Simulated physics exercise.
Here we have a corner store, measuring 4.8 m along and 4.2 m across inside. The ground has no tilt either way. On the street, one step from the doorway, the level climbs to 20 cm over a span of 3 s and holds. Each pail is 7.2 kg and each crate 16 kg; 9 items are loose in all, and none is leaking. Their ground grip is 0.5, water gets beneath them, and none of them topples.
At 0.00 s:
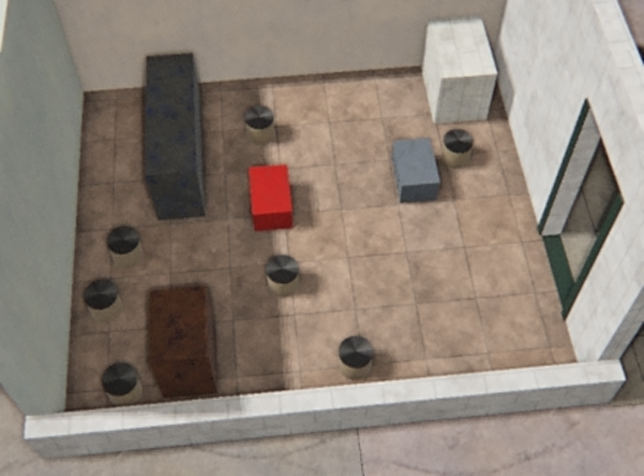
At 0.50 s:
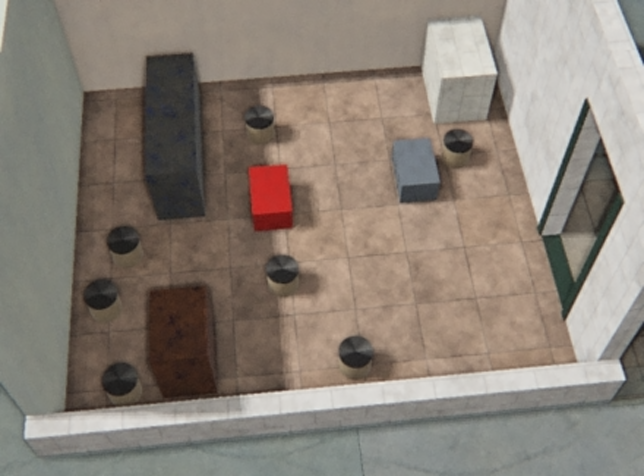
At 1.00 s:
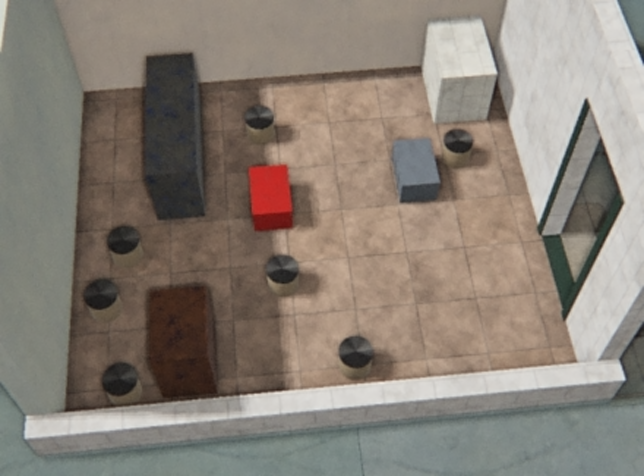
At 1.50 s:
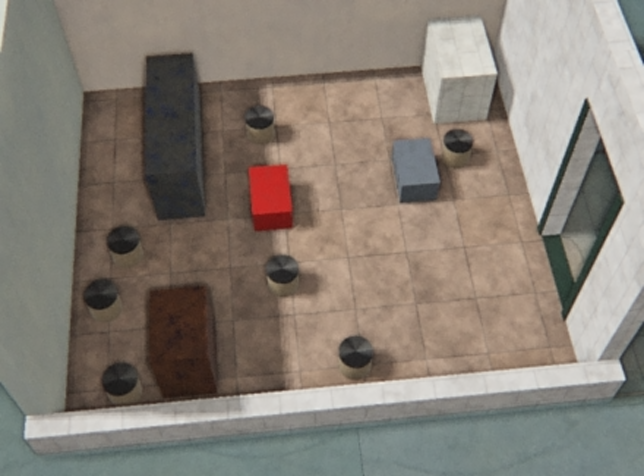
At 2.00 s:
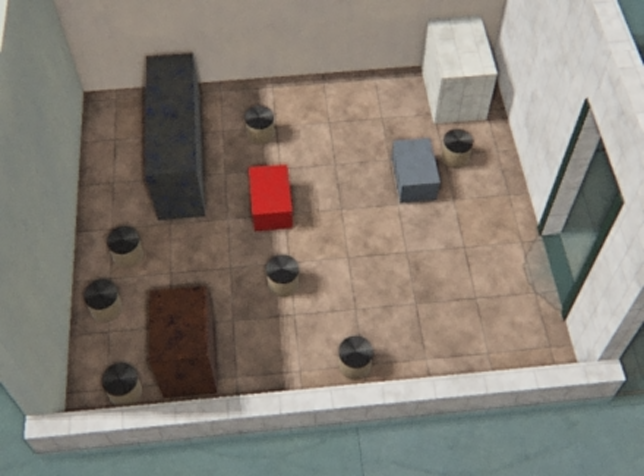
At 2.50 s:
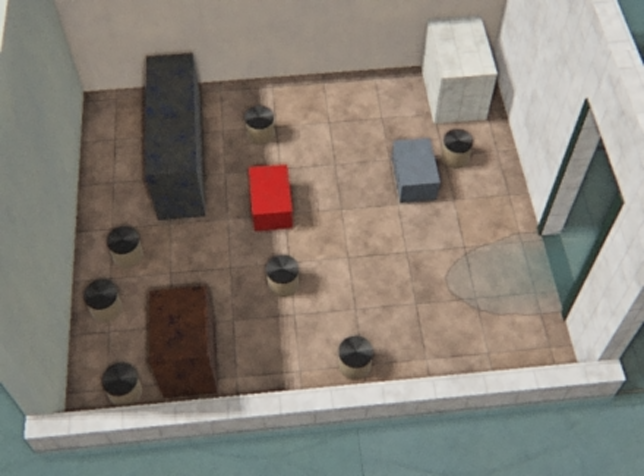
The video shows a room seen from above, with a red box, other blocks and several small round containers standing still, as water covers the ground outside and then begins spreading through the doorway on the right.
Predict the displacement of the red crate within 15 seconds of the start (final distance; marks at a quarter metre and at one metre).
Red crate goes a long way.
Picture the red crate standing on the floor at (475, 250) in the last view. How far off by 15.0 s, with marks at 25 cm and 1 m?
Answer: It covers a big distance.
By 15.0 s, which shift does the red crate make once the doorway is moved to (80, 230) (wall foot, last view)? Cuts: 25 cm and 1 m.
Result for the red crate - essentially stationary.
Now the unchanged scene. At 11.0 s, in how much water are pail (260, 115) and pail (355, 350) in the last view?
Roughly 5 and 10 cm.
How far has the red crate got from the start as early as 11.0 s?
It is about 60 cm out of place by then.
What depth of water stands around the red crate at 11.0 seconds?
I'd put it at about 7 cm.
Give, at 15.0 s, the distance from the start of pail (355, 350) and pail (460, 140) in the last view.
In that order: 120 cm, 0 cm.
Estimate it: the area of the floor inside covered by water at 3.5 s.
At that time the wet patch spans about 4.5 m2.
After 3.5 s the red crate is near (270, 189), 0.0 m from its start, aground; 0 afloat.
After 6.8 s the red crate is near (262, 188), 0.1 m from its start, aground; 0 afloat.
After 11.0 s the red crate is near (228, 155), 0.6 m from its start, aground; 4 afloat.
After 15.0 s the red crate is near (375, 85), 1.8 m from its start, afloat; 7 afloat.
